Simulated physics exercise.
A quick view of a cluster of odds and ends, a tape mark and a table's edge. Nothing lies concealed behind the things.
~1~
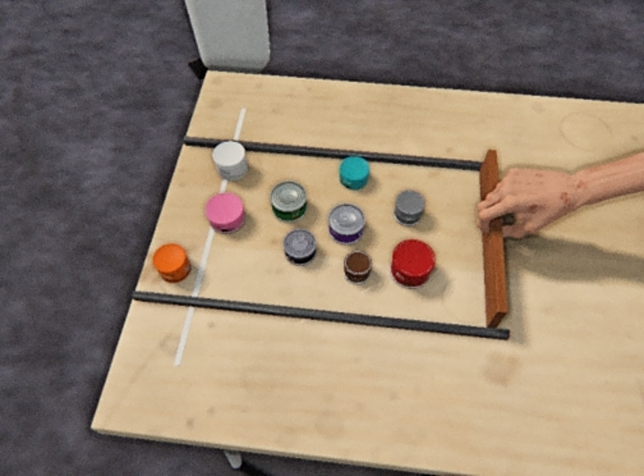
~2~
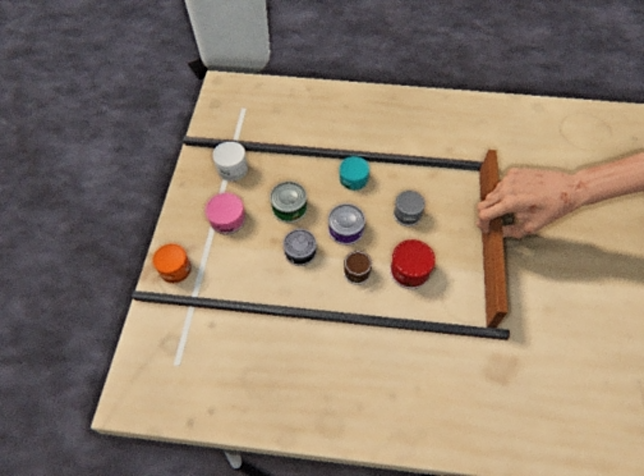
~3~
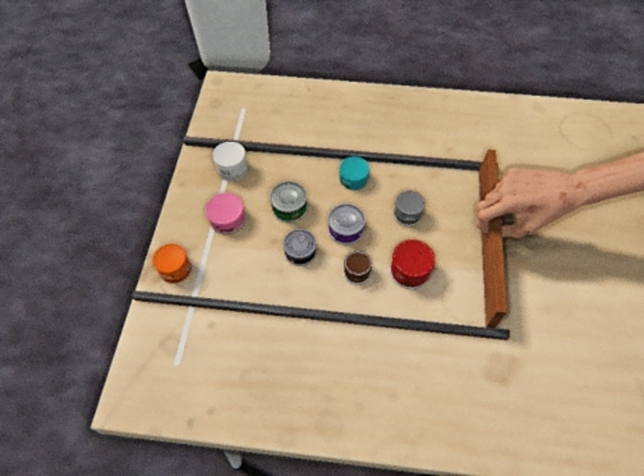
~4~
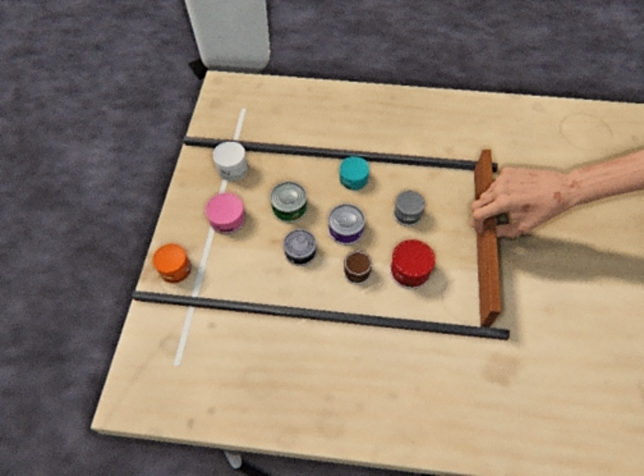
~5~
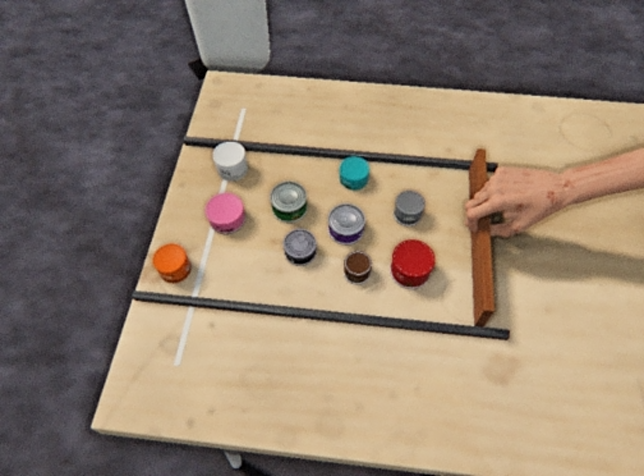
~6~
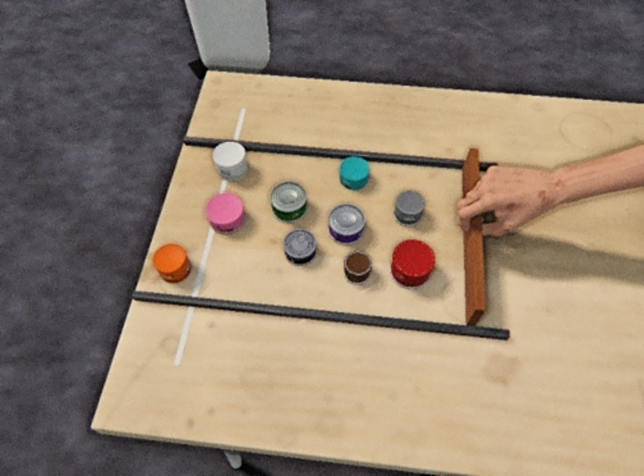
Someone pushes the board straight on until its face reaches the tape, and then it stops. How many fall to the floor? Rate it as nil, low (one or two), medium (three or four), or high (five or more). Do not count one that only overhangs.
Low, one or two.
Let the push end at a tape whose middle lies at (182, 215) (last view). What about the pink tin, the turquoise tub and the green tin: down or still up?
The pink tin is lost, the turquoise tub remains up, the green tin drops off.
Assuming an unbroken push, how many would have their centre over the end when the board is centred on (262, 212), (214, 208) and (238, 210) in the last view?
Result per place: 0; 1; 0.
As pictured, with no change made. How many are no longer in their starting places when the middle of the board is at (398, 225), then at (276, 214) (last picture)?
That makes 3 at the first spot and 8 at the second.
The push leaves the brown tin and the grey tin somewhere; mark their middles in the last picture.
(183, 279) and (208, 182), roughly.
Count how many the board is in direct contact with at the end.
5.
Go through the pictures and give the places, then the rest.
In the first frame, orange tub (173, 264); white tub (231, 162); pink tin (226, 213); board (492, 234); tape (215, 218).
In the second frame, white tub (231, 162); turquoise tub (354, 174).
In the third frame, pink tin (226, 214); brown tin (358, 268).
In the fourth frame, orange tub (173, 264); green tin (289, 202).
In the fifth frame, white tub (231, 162); red tin (412, 264).
In the sixth frame, orange tub (173, 264); white tub (231, 162); pink tin (226, 214); board (473, 232); tape (215, 218).
Soon after, none off yet; orange tub at rest near (173, 264); white tub at rest near (231, 162); pink tin at rest near (226, 214).
In the end, the number that fall off is one or two; gone, pink tin.
